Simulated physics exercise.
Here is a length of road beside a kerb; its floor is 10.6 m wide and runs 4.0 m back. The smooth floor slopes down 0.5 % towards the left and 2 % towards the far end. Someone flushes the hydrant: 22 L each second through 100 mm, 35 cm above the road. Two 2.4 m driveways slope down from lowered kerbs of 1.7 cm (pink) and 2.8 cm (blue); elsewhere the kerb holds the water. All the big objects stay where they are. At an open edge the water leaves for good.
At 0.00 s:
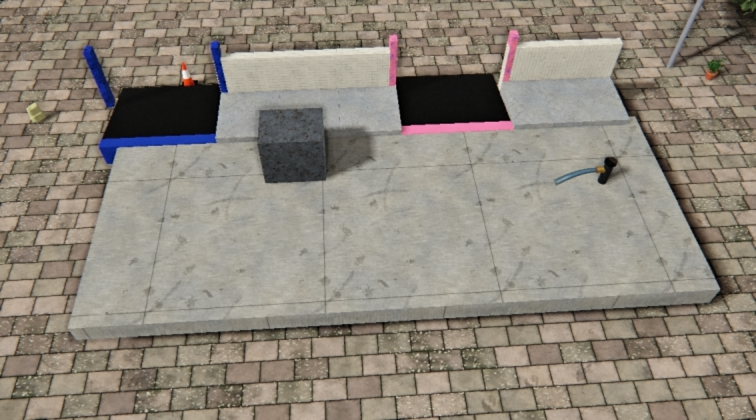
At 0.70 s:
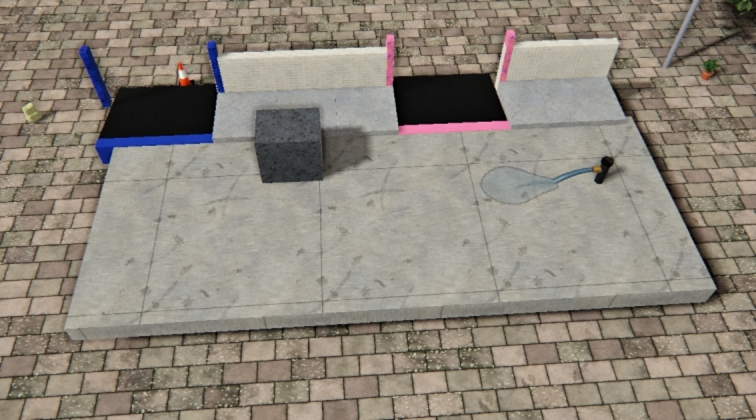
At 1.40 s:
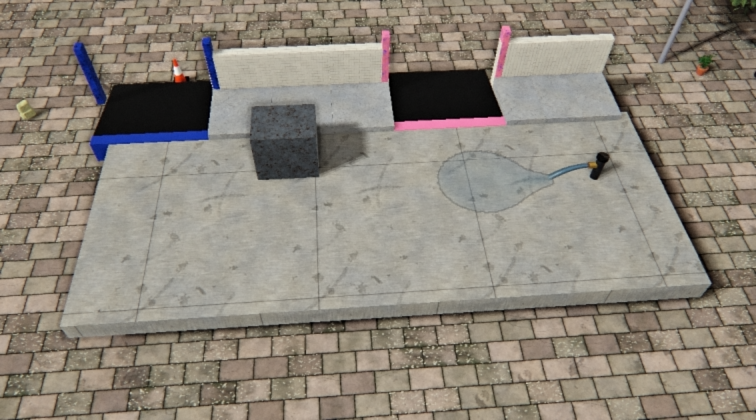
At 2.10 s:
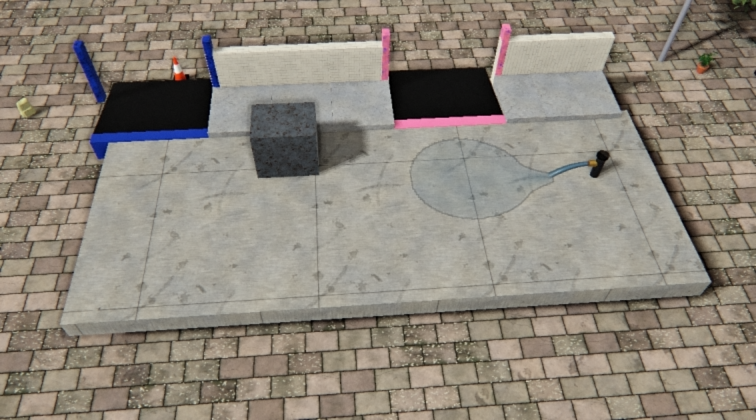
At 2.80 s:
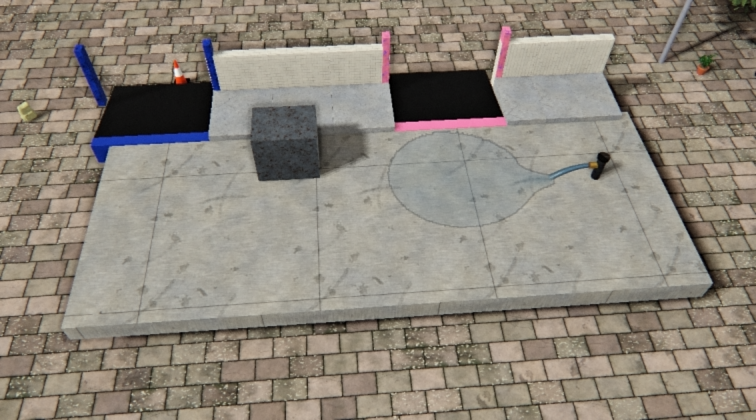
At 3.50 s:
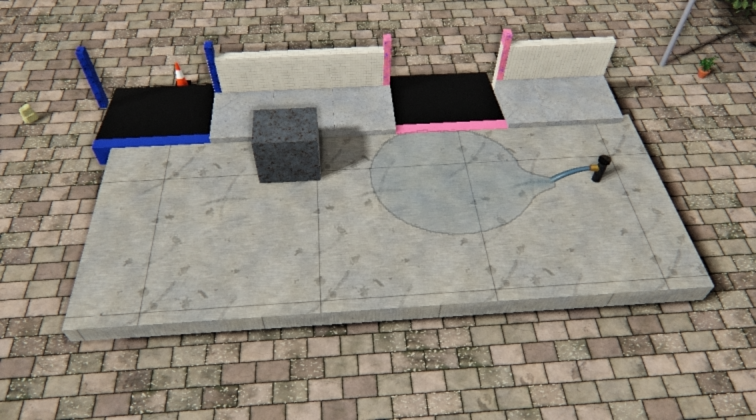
Water squirted from a small black spout on the right of a pale stone slab and spread leftward into a widening, shallow puddle, while the dark grey block and the blue and pink posts stayed put.
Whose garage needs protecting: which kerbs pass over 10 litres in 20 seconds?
Within that time: At the pink drive it passes the limit; at the blue drive it keeps below the limit.
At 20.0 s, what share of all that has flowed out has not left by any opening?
Roughly 82 in a hundred.
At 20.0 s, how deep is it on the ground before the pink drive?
Roughly 3.0 cm deep.
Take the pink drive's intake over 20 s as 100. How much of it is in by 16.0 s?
Some 55 per cent by then.
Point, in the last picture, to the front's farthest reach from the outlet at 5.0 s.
At about (343, 154).
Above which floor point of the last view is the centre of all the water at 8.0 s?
Near (409, 173).
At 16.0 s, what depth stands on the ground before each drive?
In cm: Pink 3.0, blue 2.5.
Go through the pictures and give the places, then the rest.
In the first frame, the jet has just started at (587, 171); the ground is still dry.
In the second frame, from the spout at (584, 171) the water has spread over 0.9 m2; its tip is at (484, 180), and it is 1.5 cm deep on average.
In the third frame, from the spout at (579, 166) the water has spread over 2.3 m2; its tip is at (440, 176), and it is 1.2 cm deep on average.
In the fourth frame, from the spout at (579, 165) the water has spread over 3.7 m2; its tip is at (412, 172), and it is 1.2 cm deep on average.
In the fifth frame, from the spout at (580, 167) the water has spread over 5.1 m2; its tip is at (391, 169), and it is 1.2 cm deep on average.
In the sixth frame, from the spout at (581, 169) the water has spread over 6.5 m2; its tip is at (374, 165), and it is 1.1 cm deep on average.
After 5.0 s water covers 20 % of the floor and is deepest (6 cm) near (546, 183); pink drive 1.7 cm at the lowered kerb, 0 L in, blue drive not reached.
After 8.0 s water covers 25 % of the floor and is deepest (6 cm) near (546, 183); pink drive 2.2 cm at the lowered kerb, 3 L in, blue drive not reached.
After 12.0 s water covers 30 % of the floor and is deepest (6 cm) near (546, 183); pink drive 2.5 cm at the lowered kerb, 13 L in, blue drive 1.1 cm at the lowered kerb, 0 L in.
After 16.0 s water covers 35 % of the floor and is deepest (6 cm) near (546, 183); pink drive 2.9 cm at the lowered kerb, 32 L in, blue drive 2.4 cm at the lowered kerb, 0 L in.
After 20.0 s water covers 40 % of the floor and is deepest (6 cm) near (546, 183); pink drive 3.1 cm at the lowered kerb, 56 L in, blue drive 2.9 cm at the lowered kerb, 0 L in.
